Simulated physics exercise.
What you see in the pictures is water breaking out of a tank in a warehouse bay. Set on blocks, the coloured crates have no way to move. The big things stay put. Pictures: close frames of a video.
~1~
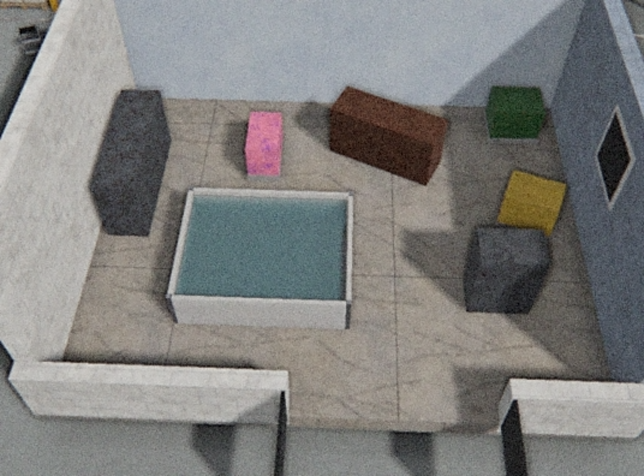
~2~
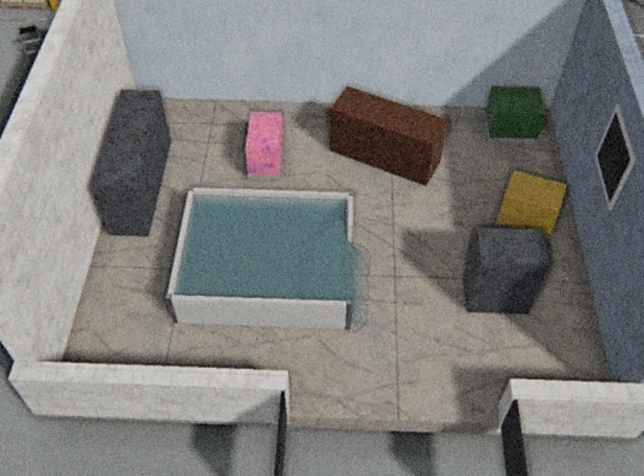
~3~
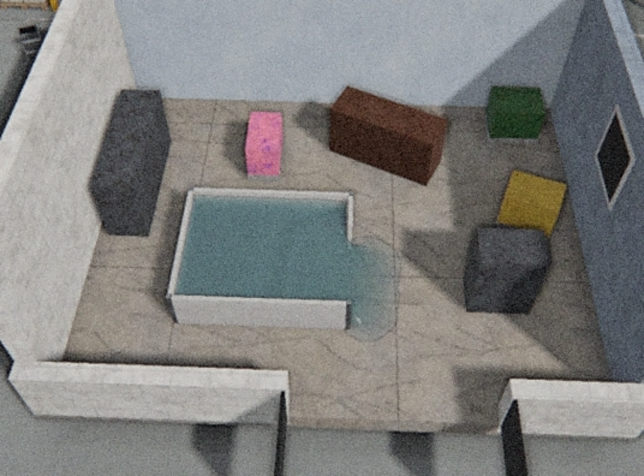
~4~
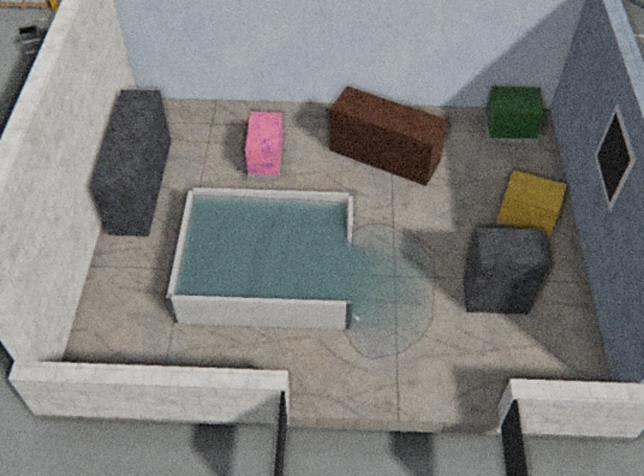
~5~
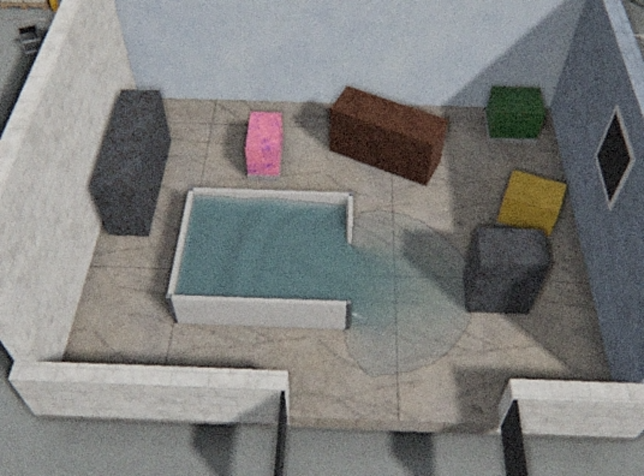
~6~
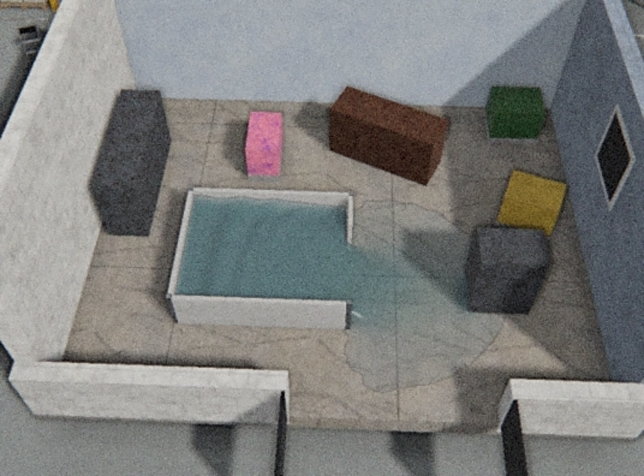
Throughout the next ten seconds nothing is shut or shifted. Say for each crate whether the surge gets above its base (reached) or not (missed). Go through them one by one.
Result: Green crate: Too low; yellow crate: Too low; pink crate: High enough.
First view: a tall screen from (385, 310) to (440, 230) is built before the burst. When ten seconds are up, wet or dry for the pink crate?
Then the pink crate is reached.
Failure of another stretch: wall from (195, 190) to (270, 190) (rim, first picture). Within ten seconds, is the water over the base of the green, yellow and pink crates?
Green crate gets drenched, yellow crate gets drenched, pink crate gets drenched.
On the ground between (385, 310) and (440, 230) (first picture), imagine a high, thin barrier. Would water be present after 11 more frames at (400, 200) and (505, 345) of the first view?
In order, I'd call them inundated and inundated.
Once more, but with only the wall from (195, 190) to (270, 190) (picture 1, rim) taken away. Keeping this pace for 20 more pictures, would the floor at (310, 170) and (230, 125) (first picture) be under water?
I'd expect the first point to be reached and the second point to be reached.
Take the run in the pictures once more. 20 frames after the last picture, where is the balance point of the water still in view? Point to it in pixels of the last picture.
I'd say around (400, 276).
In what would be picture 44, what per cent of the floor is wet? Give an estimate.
That works out to some 55 in a hundred.
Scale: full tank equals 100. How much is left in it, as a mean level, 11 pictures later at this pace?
About 52 %.
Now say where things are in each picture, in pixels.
The first picture shows the tank at (265, 246) is whole and still.
In the second picture, water pours out at (346, 280) and has run to (355, 248).
In the third picture, water pours out at (346, 281) and has run to (380, 246).
In the fourth picture, water pours out at (346, 281) and has run to (426, 264).
In the fifth picture, water pours out at (346, 281) and has run to a hidden place.
In the sixth picture, water pours out at (346, 281) and has run to a hidden place.
A moment on, water covers 30 % of the floor; the green crate not reached, the yellow crate water round its plinth, the pink crate not reached.
Next, water covers 35 % of the floor; the green crate not reached, the yellow crate water round its plinth, the pink crate not reached.
Then, water covers 40 % of the floor; the green crate water round its plinth, the yellow crate water round its plinth, the pink crate not reached.
Later, water covers 55 % of the floor; the green crate water round its plinth, the yellow crate water round its plinth, the pink crate water round its plinth.
In the end, water covers 75 % of the floor; the green crate was topped, the yellow crate was topped, the pink crate stayed above the water.
